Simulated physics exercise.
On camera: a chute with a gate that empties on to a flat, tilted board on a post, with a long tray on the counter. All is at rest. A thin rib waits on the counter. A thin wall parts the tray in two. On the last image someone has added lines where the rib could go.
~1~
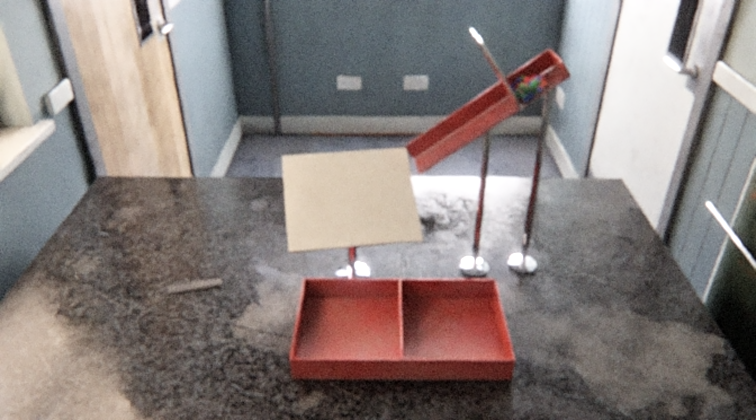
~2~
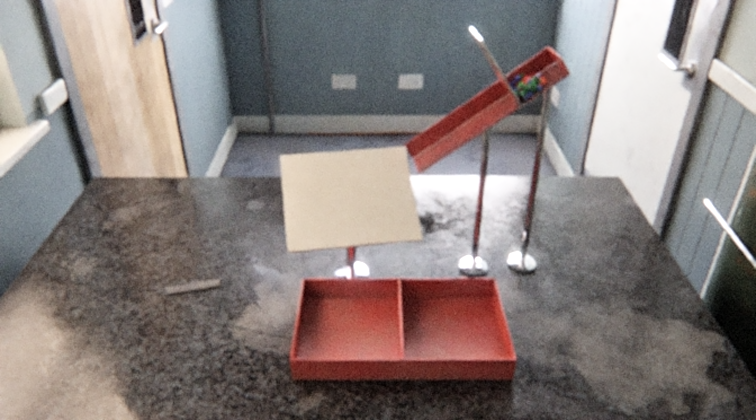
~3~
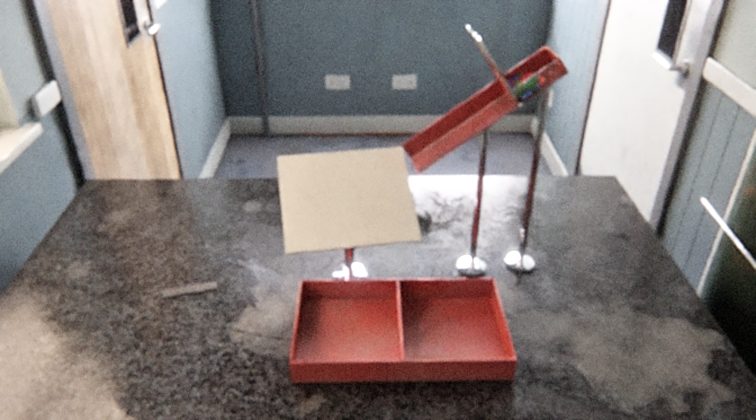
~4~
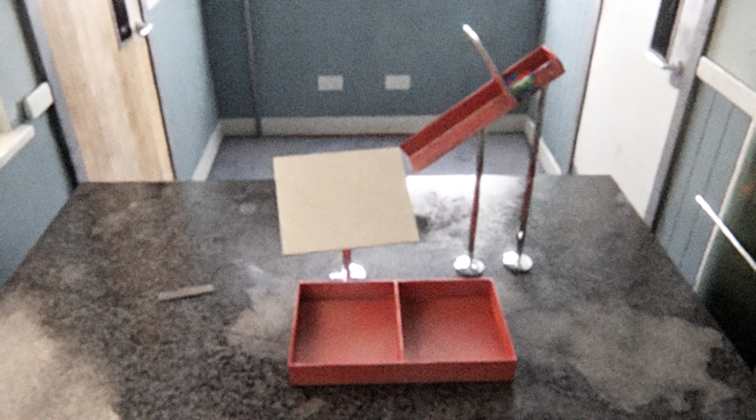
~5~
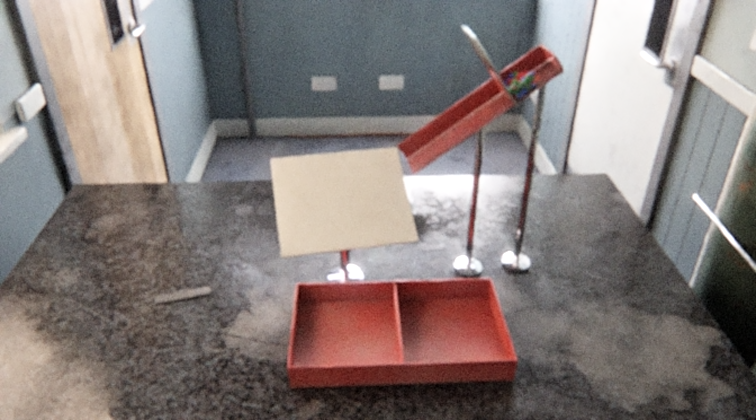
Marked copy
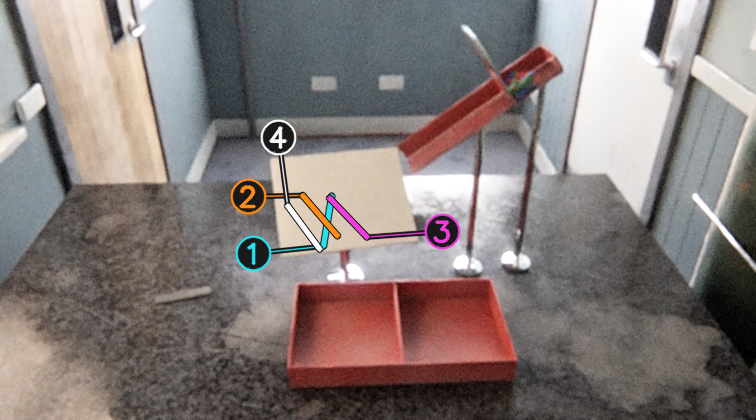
In the video, a raised red chute holding small multicoloured pieces slopes toward a tilted beige board above a divided red tray on a dark counter; the objects stay still while the view shifts slightly.
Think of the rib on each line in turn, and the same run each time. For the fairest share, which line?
3 is best.
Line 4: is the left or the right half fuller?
Left.
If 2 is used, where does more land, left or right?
The left half.
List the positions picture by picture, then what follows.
The first picture shows load behind the gate at (527, 87), round plastic beads; lip of the chute at (417, 167), sloping gently.
The second picture shows middle of the board at (350, 196), tilted fairly steeply; middle of its low edge at (356, 245); of its high edge at (343, 151).
The third picture shows front corners of the tray at (290, 362) and (516, 359); front end of its middle wall at (403, 361); gate still shut at (501, 80).
The fourth picture shows middle of the load at (522, 84); lip at (412, 166).
The fifth picture shows middle of the load at (520, 83); lip at (410, 166).
On the marked copy, line 1 from (331, 195) to (323, 246); line 2 from (302, 195) to (337, 235); line 3 from (329, 198) to (367, 237); line 4 from (287, 205) to (319, 249).
With 1, of what is caught, nearly all in the left half, a stray few in the right.
With 2, of what is caught, nearly all in the left half, a stray few in the right.
With 3, of what is caught, about a third in the left half, about two thirds in the right.
With 4, of what is caught, all in the left half, none in the right.
